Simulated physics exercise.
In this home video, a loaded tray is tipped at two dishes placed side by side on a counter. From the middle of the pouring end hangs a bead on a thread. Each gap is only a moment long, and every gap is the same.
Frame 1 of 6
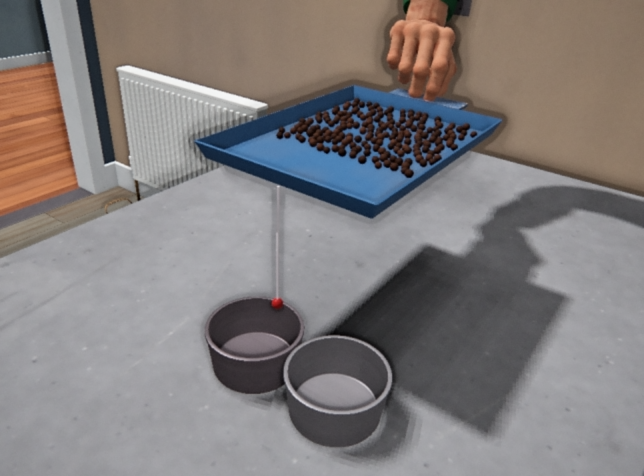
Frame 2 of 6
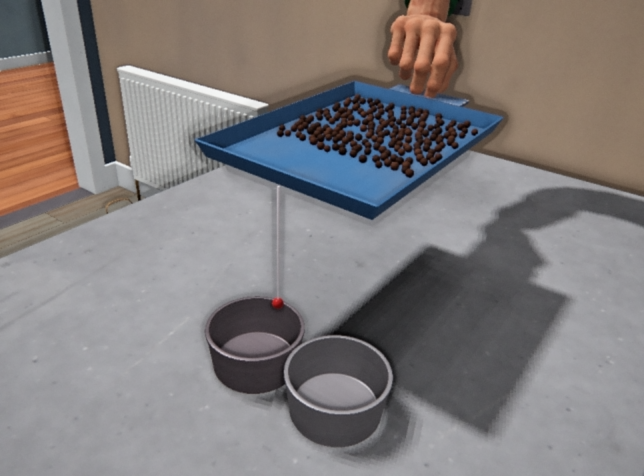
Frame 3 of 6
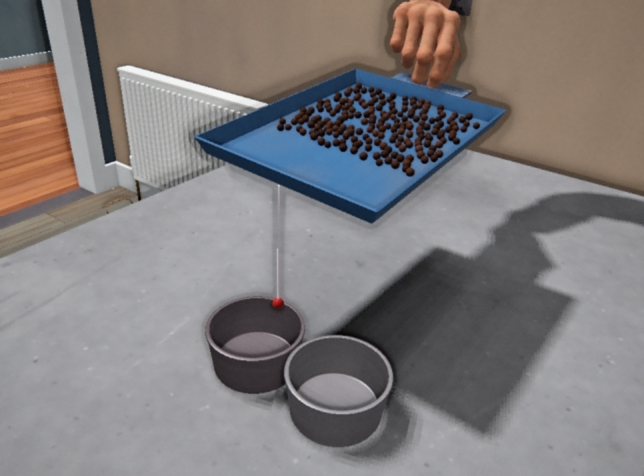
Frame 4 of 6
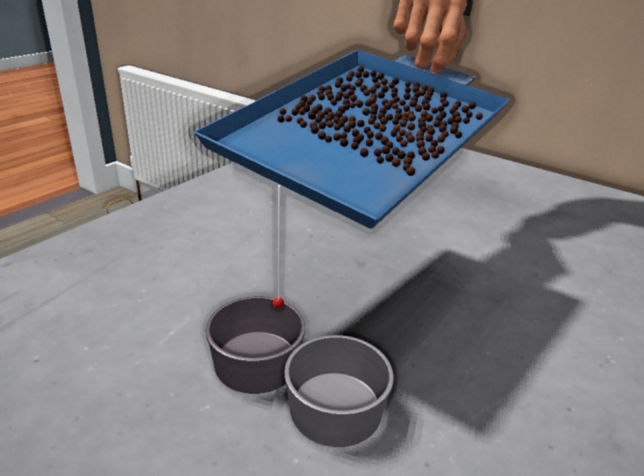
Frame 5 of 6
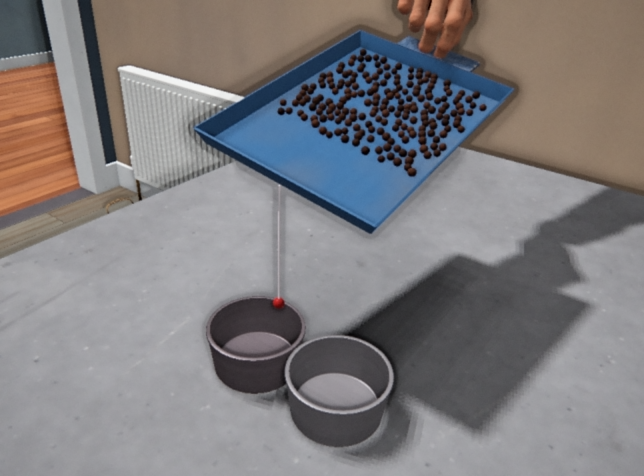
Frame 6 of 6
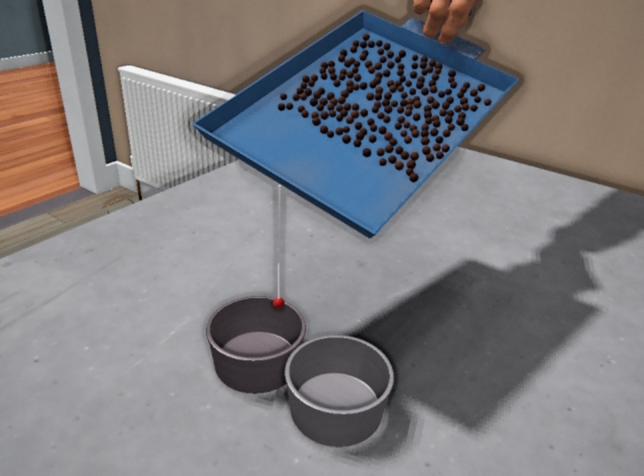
To begin with, a hand holds a blue tray of small brown berries nearly level above two empty round dishes on a grey counter, a red bead hanging on a thread. The hand then raises the far end, and the tray steepens steadily, its near right corner dipping lowest.
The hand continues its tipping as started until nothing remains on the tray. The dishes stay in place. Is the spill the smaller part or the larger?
Mostly kept.
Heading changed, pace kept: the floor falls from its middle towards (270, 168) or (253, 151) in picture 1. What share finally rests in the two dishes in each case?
I'd say some 10 in a hundred at first, then 0 in a hundred.
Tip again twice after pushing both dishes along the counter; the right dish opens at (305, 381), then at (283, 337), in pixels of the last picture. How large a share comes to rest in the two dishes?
Close to 40 in a hundred, then close to 0 in a hundred.
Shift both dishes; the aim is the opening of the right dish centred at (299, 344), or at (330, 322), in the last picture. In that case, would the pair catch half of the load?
Try 1: A lesser share; try 2: A lesser share.
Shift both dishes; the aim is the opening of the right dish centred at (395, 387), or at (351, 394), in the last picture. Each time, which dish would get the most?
Result, try one: The right of the two; try two: The right of the two.
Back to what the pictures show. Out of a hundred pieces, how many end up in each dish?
About: Left dish 0, right dish 80 per cent.
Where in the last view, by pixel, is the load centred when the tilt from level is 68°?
The centre of the load shows up near (352, 351) in the last view.
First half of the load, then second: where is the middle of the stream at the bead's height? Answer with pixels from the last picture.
Earlier portion about (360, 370); later portion about (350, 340).
Just after the last frame, tray tipped steeply; roughly a quarter on the tray; roughly a third in the right dish; about a tenth outside both; roughly a quarter in the air.
A moment on, tray tipped past a quarter turn; the larger part in the right dish; roughly a quarter outside both.
Further on, tray tipped past a quarter turn; the larger part in the right dish; roughly a quarter outside both.
When it is over, tray tipped past a quarter turn; the larger part in the right dish; not one in the left dish; roughly a quarter outside both.
